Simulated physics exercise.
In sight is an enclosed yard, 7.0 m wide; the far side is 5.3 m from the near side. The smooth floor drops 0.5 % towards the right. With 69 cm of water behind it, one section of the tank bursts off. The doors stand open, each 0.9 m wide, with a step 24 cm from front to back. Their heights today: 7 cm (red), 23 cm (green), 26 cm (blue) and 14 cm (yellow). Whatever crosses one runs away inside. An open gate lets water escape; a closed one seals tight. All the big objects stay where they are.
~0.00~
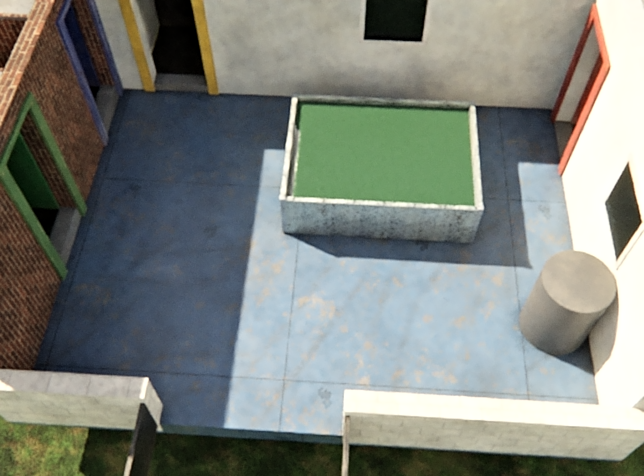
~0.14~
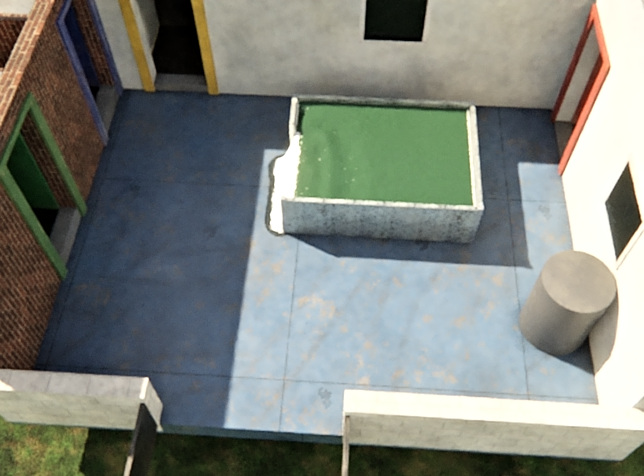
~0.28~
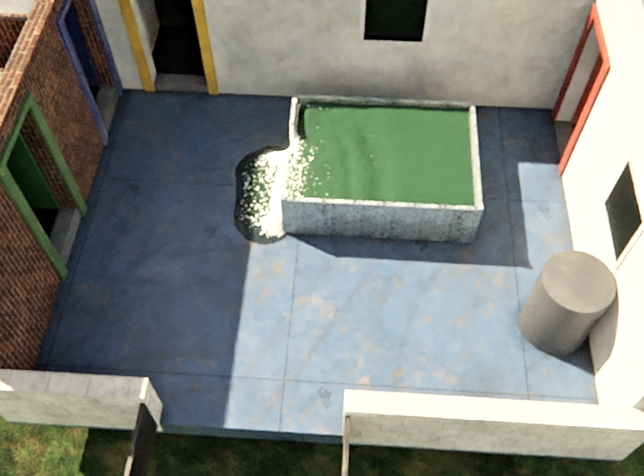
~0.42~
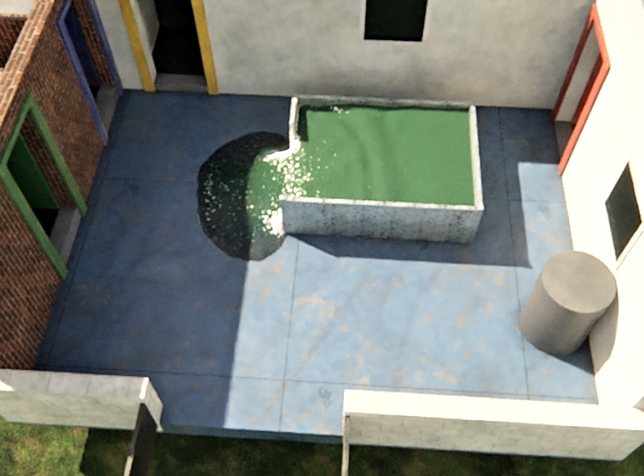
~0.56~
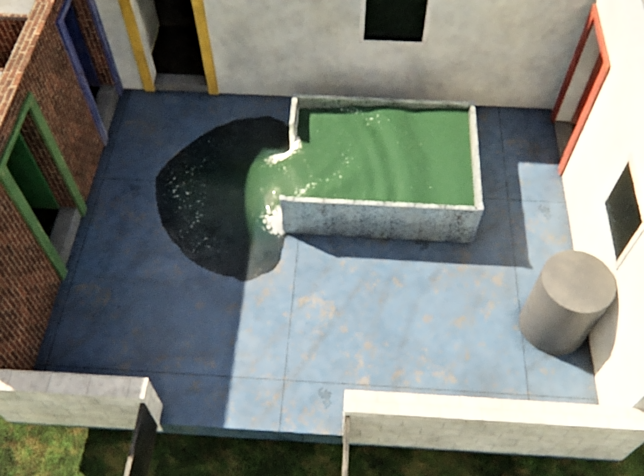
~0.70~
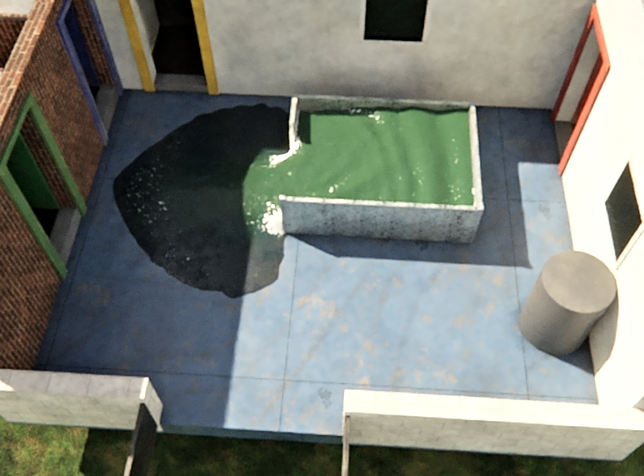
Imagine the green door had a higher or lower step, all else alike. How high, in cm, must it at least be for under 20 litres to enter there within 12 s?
At least 24 cm or so.
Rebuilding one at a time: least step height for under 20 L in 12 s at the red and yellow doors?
Roughly 10.5 cm at red and 17 cm at yellow.
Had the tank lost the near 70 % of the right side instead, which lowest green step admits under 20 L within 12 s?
Then roughly 8.5 cm.
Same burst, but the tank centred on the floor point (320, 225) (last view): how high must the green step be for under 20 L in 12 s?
Then roughly 35 cm.
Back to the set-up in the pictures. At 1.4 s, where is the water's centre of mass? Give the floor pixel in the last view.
At about (321, 186).
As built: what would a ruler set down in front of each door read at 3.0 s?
In cm: Red 0, green 25, blue 29, yellow 19.
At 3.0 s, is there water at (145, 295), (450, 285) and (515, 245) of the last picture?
In that order: Flooded, dry, dry.
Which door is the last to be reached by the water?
Last comes the red one.
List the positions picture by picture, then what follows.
The tank at (382, 152) is whole and still, 69 cm deep; the green door at (50, 200) is dry, in the first picture.
Water pours out at (291, 184) and has run 0.3 m, to (273, 167); about 6 cm deep outside, 69 cm at the back, in the second picture.
Water pours out at (291, 185) and has run 0.8 m, to (240, 175); about 11 cm deep outside, 69 cm at the back, in the third picture.
The front is at (203, 182), 1.3 m from the gap at (291, 186); 2.2 m2 of floor is wet, 69 cm left at the back, in the fourth picture.
Water pours out at (291, 186) and has run 1.9 m, to (162, 183); about 6 cm deep outside, 69 cm at the back, in the fifth picture.
The front is at (119, 191), 2.5 m from the gap at (291, 186); 5.6 m2 of floor is wet, 68 cm left at the back; 0.9 m in a straight line remain to the green door at (50, 200), in the sixth picture.
After 1.4 s water covers 35 % of the floor, deepest (36 cm) near (272, 206); 27 cm at the green door, 0 litres in over its 23 cm step.
After 3.0 s water covers 40 % of the floor, deepest (38 cm) near (27, 395); 25 cm at the green door, 23 litres in over its 23 cm step.
After 12.0 s water covers 100 % of the floor, deepest (14 cm) near (544, 120); 7 cm at the green door, 27 litres in over its 23 cm step.
At the green door as built, the water arrived by 1.0 s and peaked near 30 cm at 2.2 s.
With a step of 21 cm, 44 litres would have come in within the 12 s; with 28 cm, 4 litres. So under 20 litres takes about 24 cm.
